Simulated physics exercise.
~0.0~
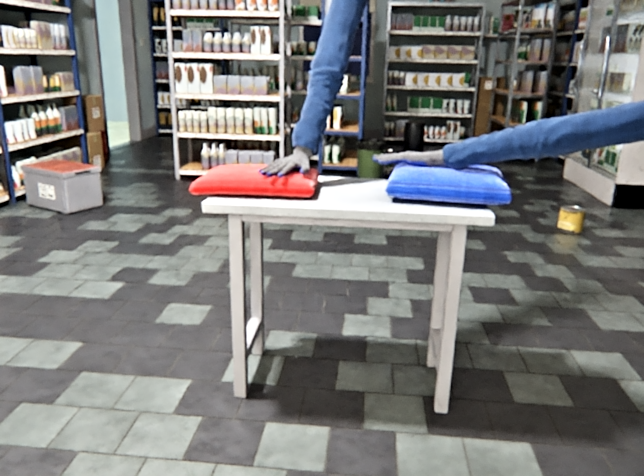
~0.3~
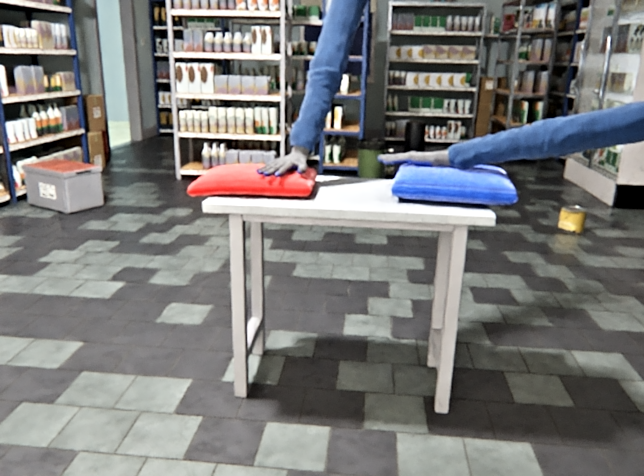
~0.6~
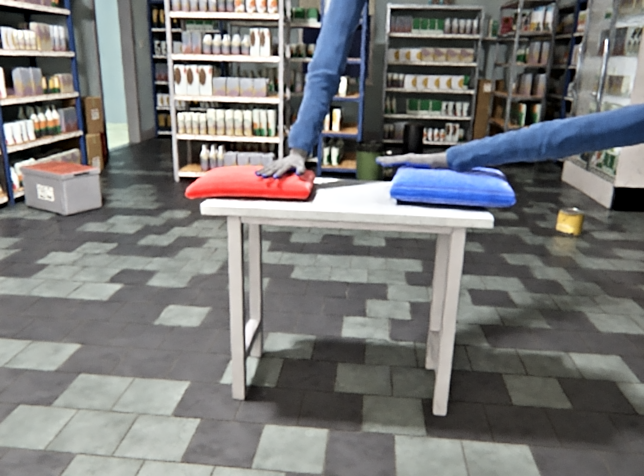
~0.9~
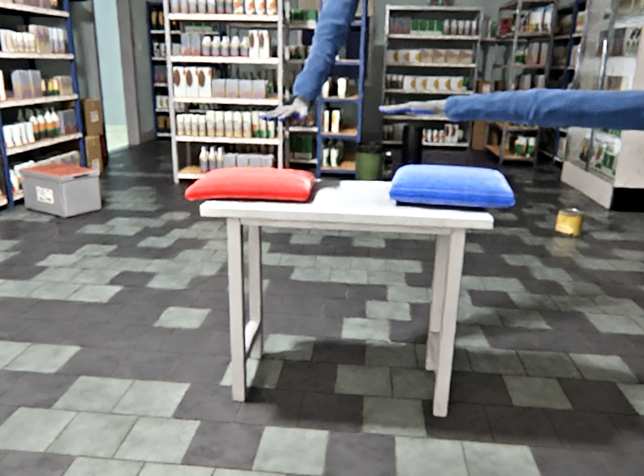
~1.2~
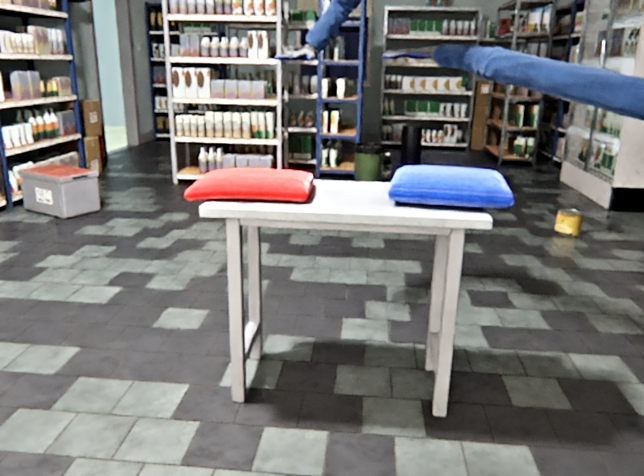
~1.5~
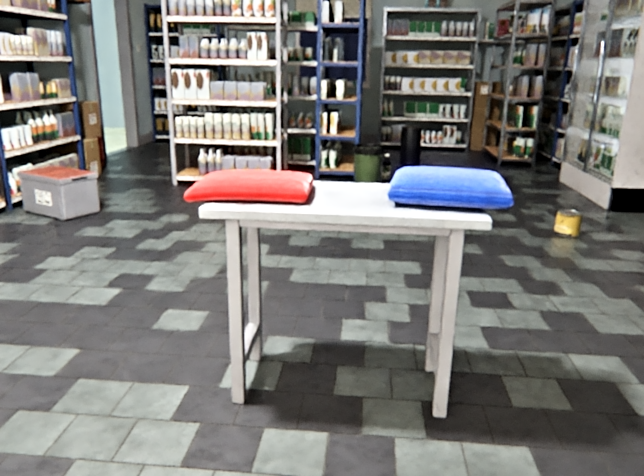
At the start, a red folded blanket and a blue cushion sit apart on a low white table, in a room lined with stocked shelves and floored in grey tiles. Two arms in blue sleeves reach in, one hand resting on each soft item. The hands linger there while the view sways slightly. Then both hands lift off and draw back over the table. The arms rise farther and leave the view. The red blanket stays on the left and the blue cushion on the right, both still resting on the tabletop.
